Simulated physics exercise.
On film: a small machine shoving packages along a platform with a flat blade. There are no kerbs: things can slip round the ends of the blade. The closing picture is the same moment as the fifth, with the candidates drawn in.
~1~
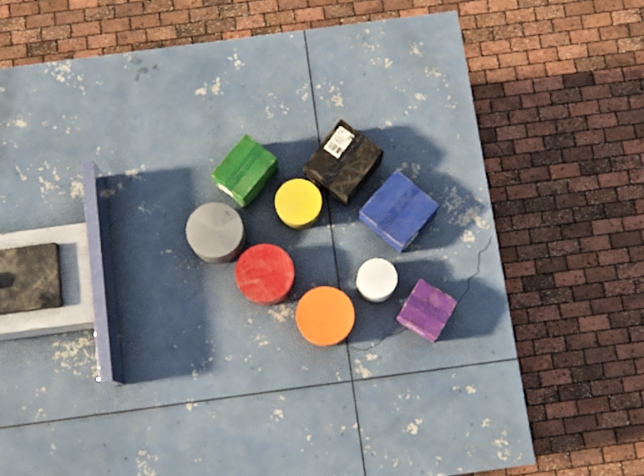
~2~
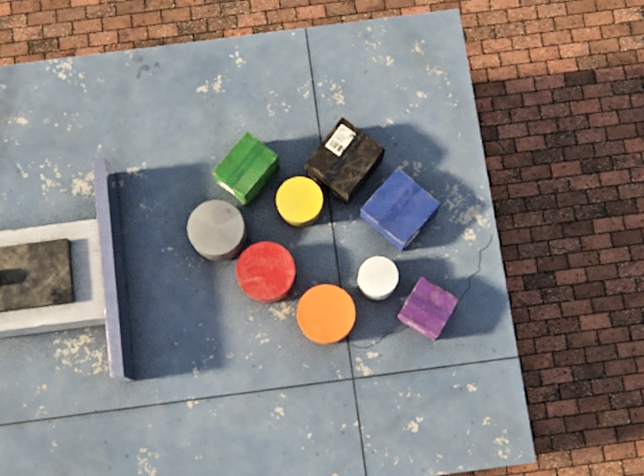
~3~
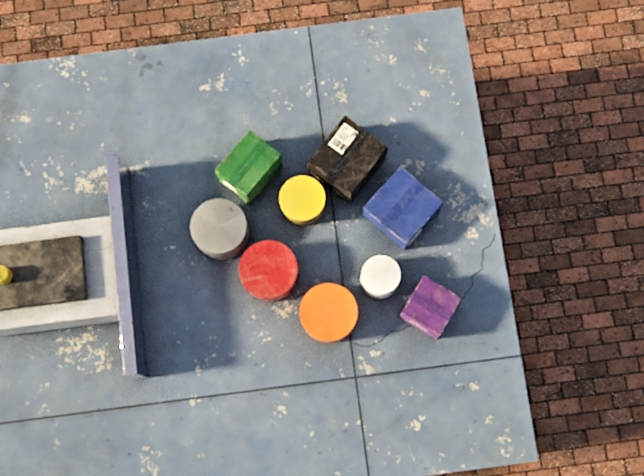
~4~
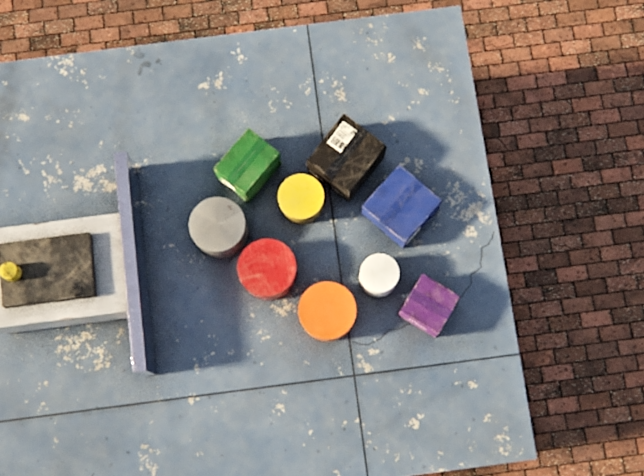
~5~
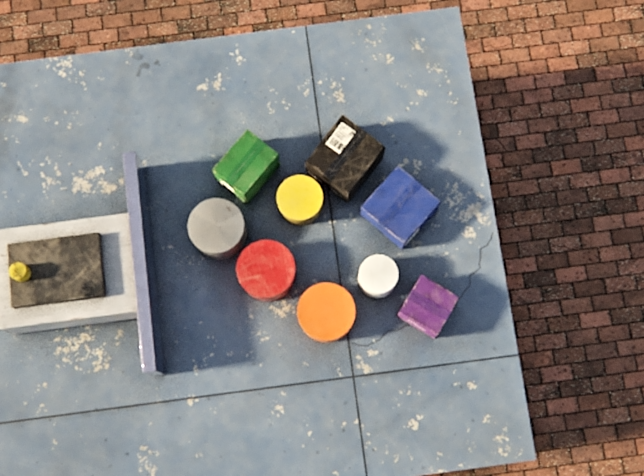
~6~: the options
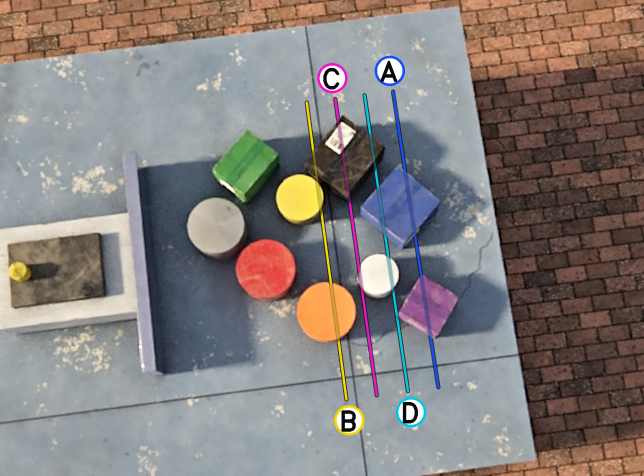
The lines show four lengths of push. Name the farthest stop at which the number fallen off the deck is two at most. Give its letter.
It can go as far as A.
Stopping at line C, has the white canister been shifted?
Yes.
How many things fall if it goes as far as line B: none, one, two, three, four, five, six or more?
In all, none.
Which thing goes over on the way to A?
The blue parcel.
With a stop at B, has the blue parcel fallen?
No.
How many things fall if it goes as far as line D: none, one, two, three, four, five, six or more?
In all, none.
On the marked copy, A at (415, 235); B at (326, 246); C at (355, 243); D at (386, 239).
With A. Early on, robot (164, 256); black parcel (350, 155); green parcel (266, 155).
Further on, robot (265, 243); blue parcel (437, 208); purple box (434, 308).
At the end, robot (338, 233); blue parcel over the edge; white canister (494, 248); one fallen.
As for the rest, B is within the limit but short; C is within the limit but short; D is within the limit but short.
